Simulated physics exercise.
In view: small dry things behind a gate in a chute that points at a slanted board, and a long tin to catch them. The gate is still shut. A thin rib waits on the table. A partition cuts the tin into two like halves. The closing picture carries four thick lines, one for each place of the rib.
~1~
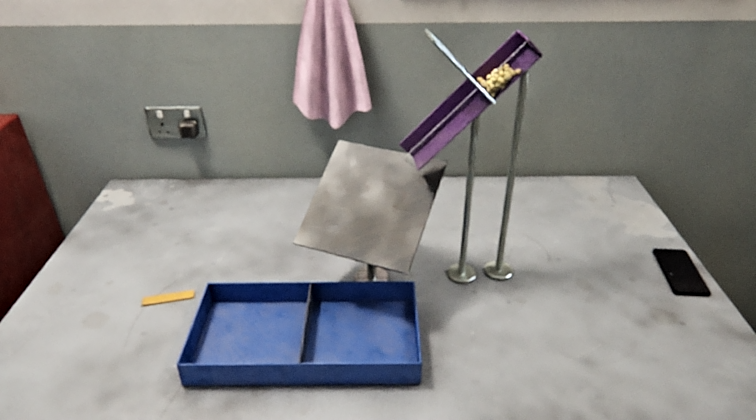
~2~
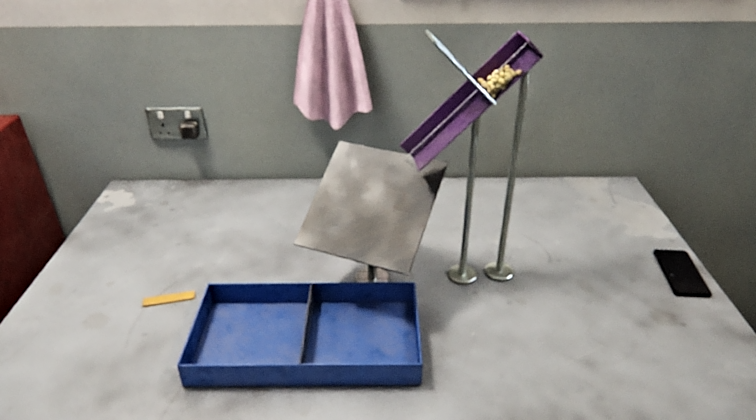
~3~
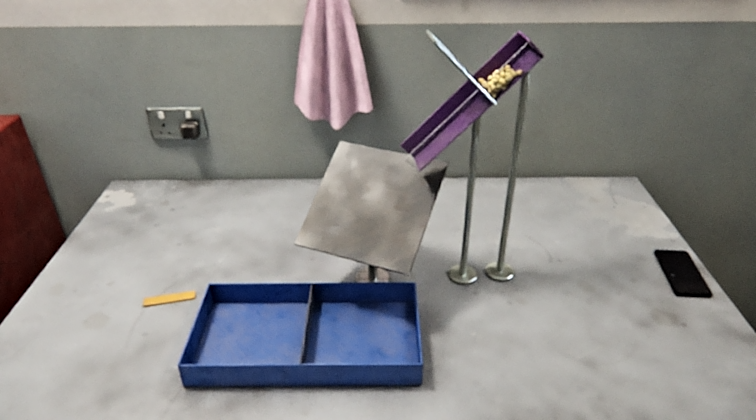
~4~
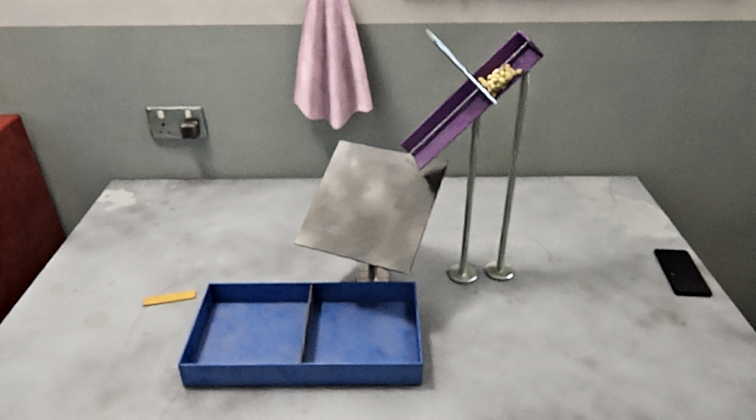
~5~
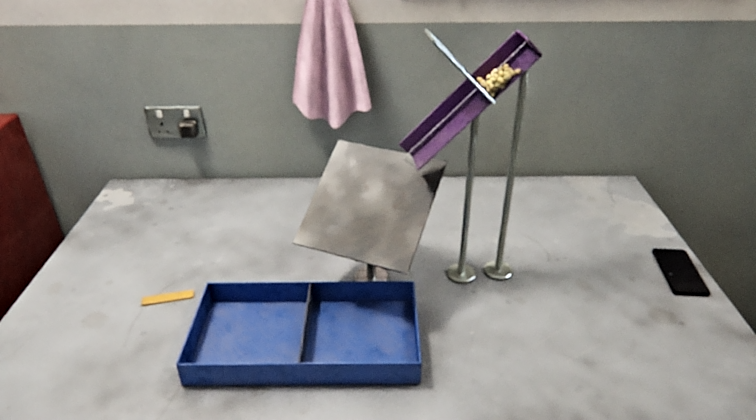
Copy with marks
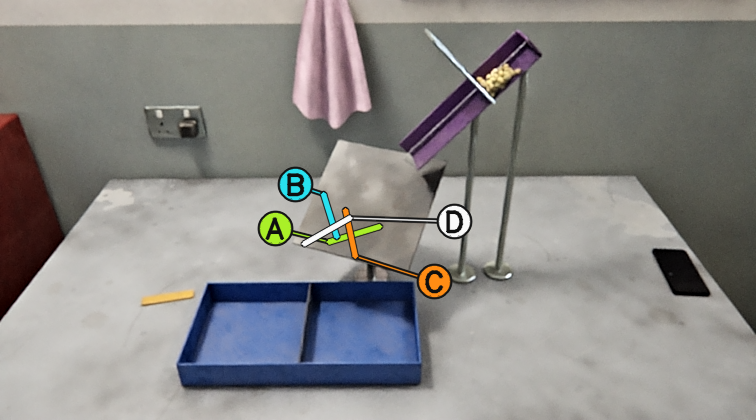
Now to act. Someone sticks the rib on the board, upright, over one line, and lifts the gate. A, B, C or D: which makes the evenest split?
Best: D.
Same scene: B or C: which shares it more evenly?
B it is.
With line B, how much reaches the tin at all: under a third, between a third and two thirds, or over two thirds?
Line B gives over two thirds.
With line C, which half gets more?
The right half.
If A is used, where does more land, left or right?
More lands on the left.
On the marked copy, line A from (379, 226) to (329, 241); line B from (323, 194) to (336, 236); line C from (345, 210) to (355, 256); line D from (349, 217) to (304, 243).
Choosing A, of what is caught, all in the left half, none in the right.
Choosing B, of what is caught, about a quarter in the left half, most in the right.
Choosing C, of what is caught, a stray few in the left half, nearly all in the right.
Choosing D, of what is caught, about half in the left half, about half in the right.
